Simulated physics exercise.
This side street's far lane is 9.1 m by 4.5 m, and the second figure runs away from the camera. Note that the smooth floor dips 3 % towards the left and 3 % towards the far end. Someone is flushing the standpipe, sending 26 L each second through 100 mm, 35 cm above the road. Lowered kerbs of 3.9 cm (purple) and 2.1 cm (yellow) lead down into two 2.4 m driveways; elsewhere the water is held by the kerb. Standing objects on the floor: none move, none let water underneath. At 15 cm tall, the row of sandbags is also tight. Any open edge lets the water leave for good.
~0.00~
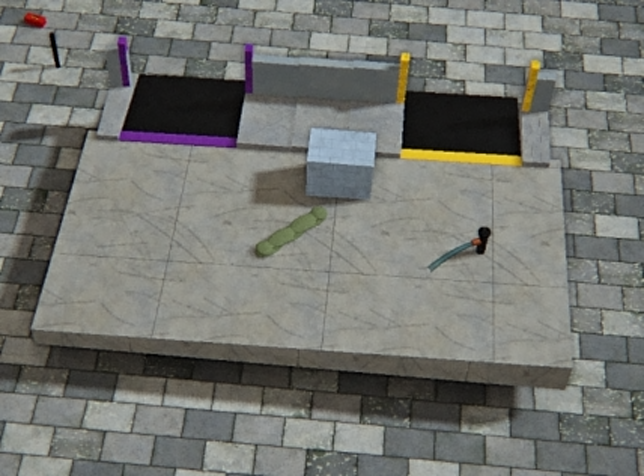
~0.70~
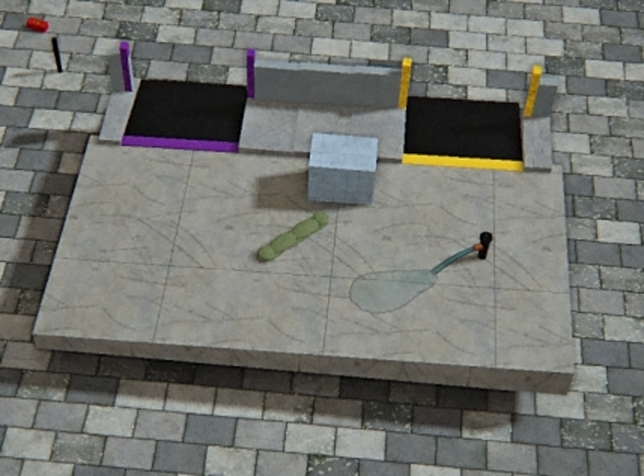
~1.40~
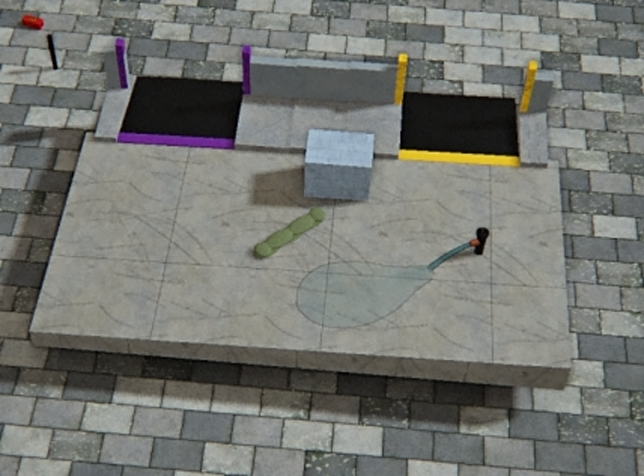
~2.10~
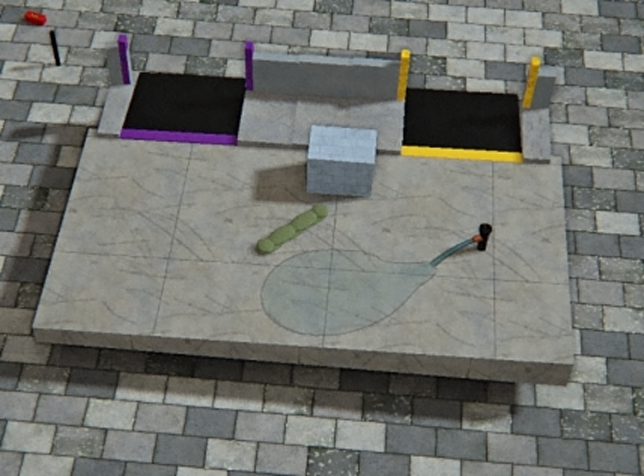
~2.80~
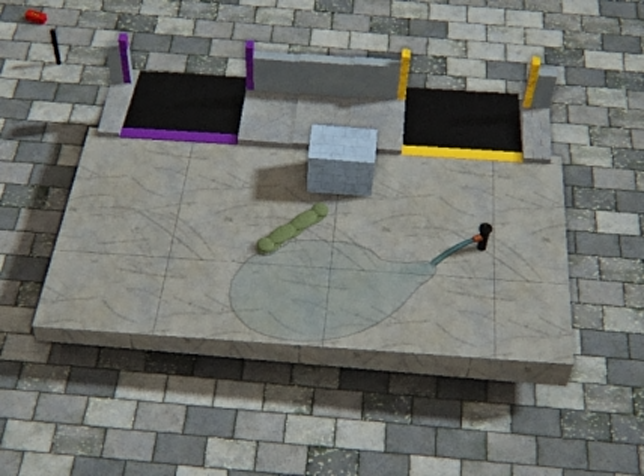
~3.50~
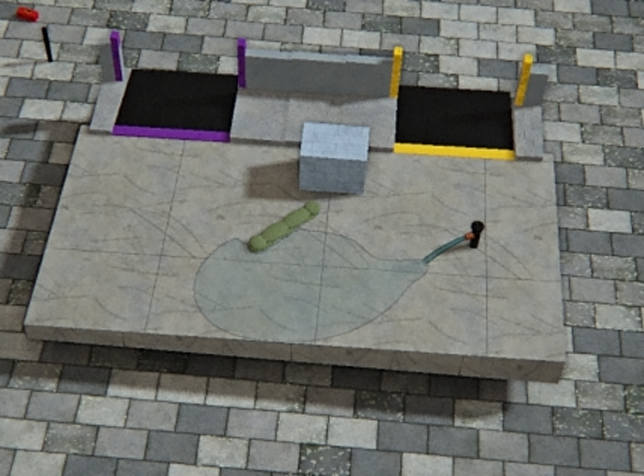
On a pale stone floor edged by paving, water streamed from a small dark spout on the right and spread leftward in a widening, rounded sheet, reaching past the lumpy green object near the middle.
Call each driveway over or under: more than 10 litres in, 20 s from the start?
Purple drive: Under. Yellow drive: Under.
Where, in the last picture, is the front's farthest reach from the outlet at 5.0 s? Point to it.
Roughly at (148, 289).
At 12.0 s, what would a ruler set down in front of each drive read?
In centimetres, purple: 0.8; yellow: 0.0.
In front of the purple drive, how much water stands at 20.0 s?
I'd say close to 2.0 cm.
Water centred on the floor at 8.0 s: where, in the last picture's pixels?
Roughly (231, 263).
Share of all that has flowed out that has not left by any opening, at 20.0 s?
Something like 50 percent.
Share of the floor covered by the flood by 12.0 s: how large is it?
Roughly 40 per cent.
After 5.0 s water covers 20 % of the floor and is deepest (6 cm) near (418, 267); purple drive not reached, yellow drive not reached.
After 8.0 s water covers 35 % of the floor and is deepest (6 cm) near (418, 267); purple drive not reached, yellow drive not reached.
After 12.0 s water covers 40 % of the floor and is deepest (6 cm) near (418, 267); purple drive 0.89 cm at the lowered kerb, 0 L in, yellow drive not reached.
After 16.0 s water covers 45 % of the floor and is deepest (6 cm) near (418, 267); purple drive 1.4 cm at the lowered kerb, 0 L in, yellow drive not reached.
After 20.0 s water covers 45 % of the floor and is deepest (6 cm) near (418, 267); purple drive 1.8 cm at the lowered kerb, 0 L in, yellow drive not reached.
